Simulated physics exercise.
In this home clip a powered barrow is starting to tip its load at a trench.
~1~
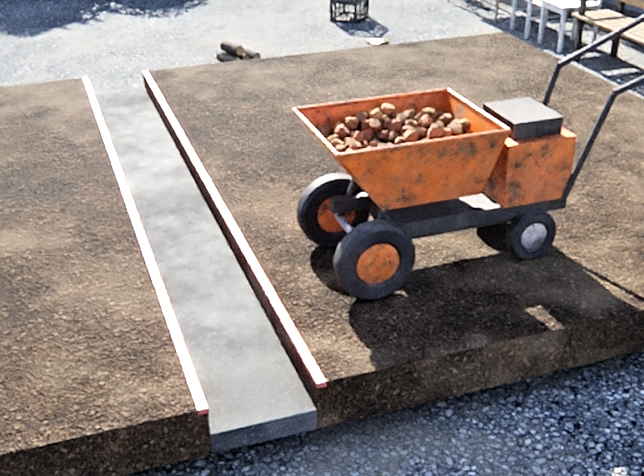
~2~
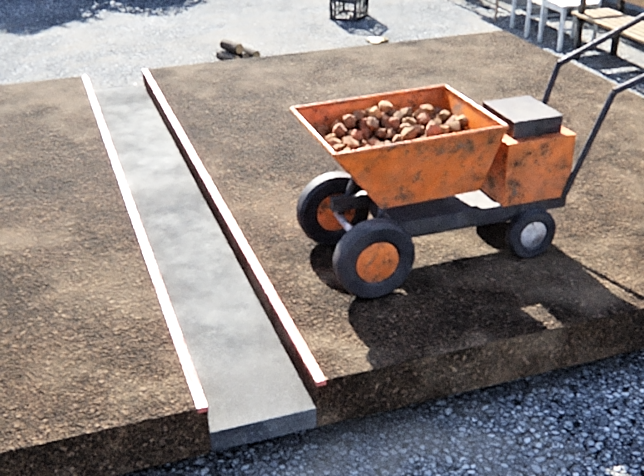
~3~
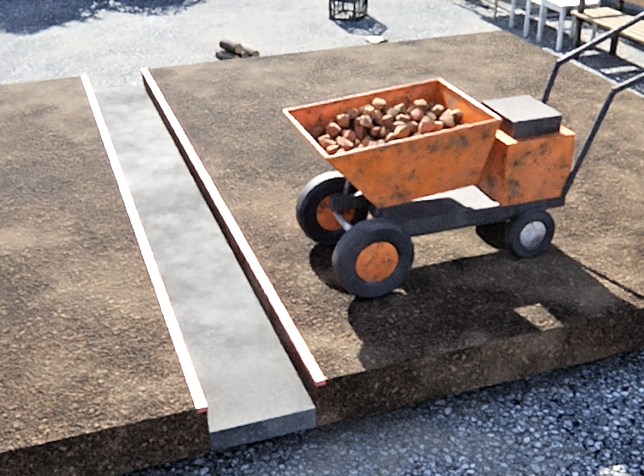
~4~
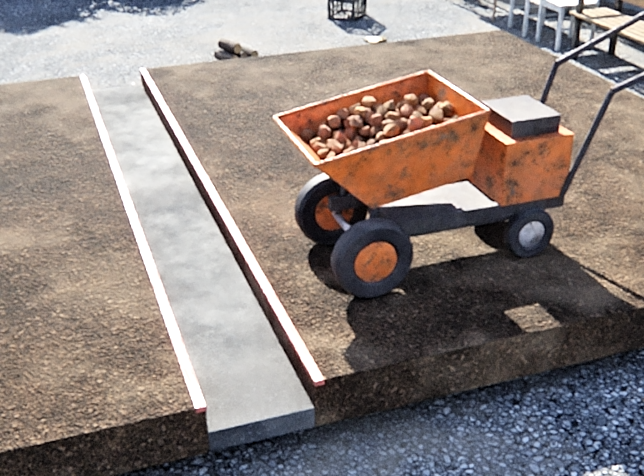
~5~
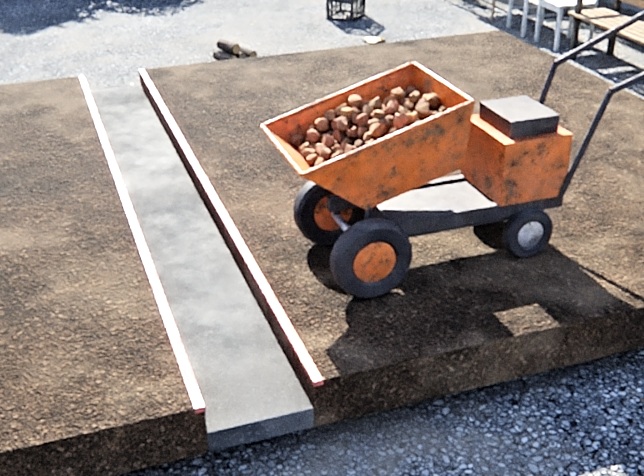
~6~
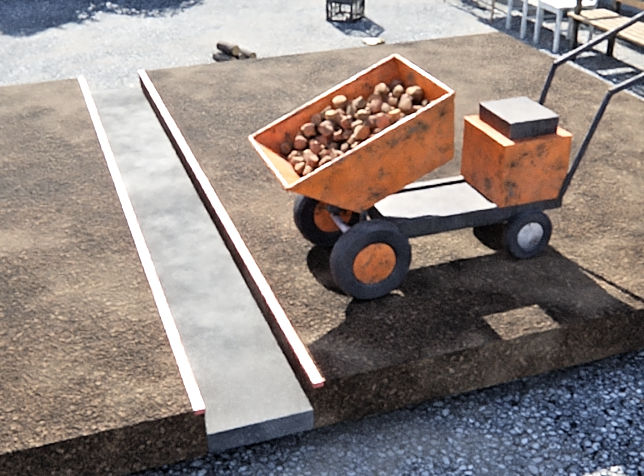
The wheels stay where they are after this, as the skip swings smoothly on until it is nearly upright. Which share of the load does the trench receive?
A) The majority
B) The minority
The answer is A.
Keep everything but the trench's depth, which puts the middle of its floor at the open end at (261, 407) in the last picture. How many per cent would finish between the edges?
It lands somewhere near 60 percent.
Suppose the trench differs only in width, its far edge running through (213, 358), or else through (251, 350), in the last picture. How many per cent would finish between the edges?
Lab note: Case 1 near 60 percent, case 2 near 10 percent.
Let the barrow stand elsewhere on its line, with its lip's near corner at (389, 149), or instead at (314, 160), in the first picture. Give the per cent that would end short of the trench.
About 10 and 0 per cent.
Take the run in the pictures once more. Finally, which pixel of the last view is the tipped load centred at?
Centre at rest: Close to (201, 308).
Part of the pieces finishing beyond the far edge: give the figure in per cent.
It comes to 10 per cent or so.
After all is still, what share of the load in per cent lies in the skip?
Roughly 10 percent.
Just after the last frame, skip tipped steeply; every one in the skip.
A moment on, skip tipped right over; roughly two thirds in the skip; roughly a third in or heaped over the trench; just a few beyond it; just a few falling.
Further on, skip tipped right over; roughly a quarter in the skip; the larger part in or heaped over the trench; about a tenth beyond it.
When it is over, skip tipped right over; about a tenth in the skip; the larger part in or heaped over the trench; about a tenth beyond it.
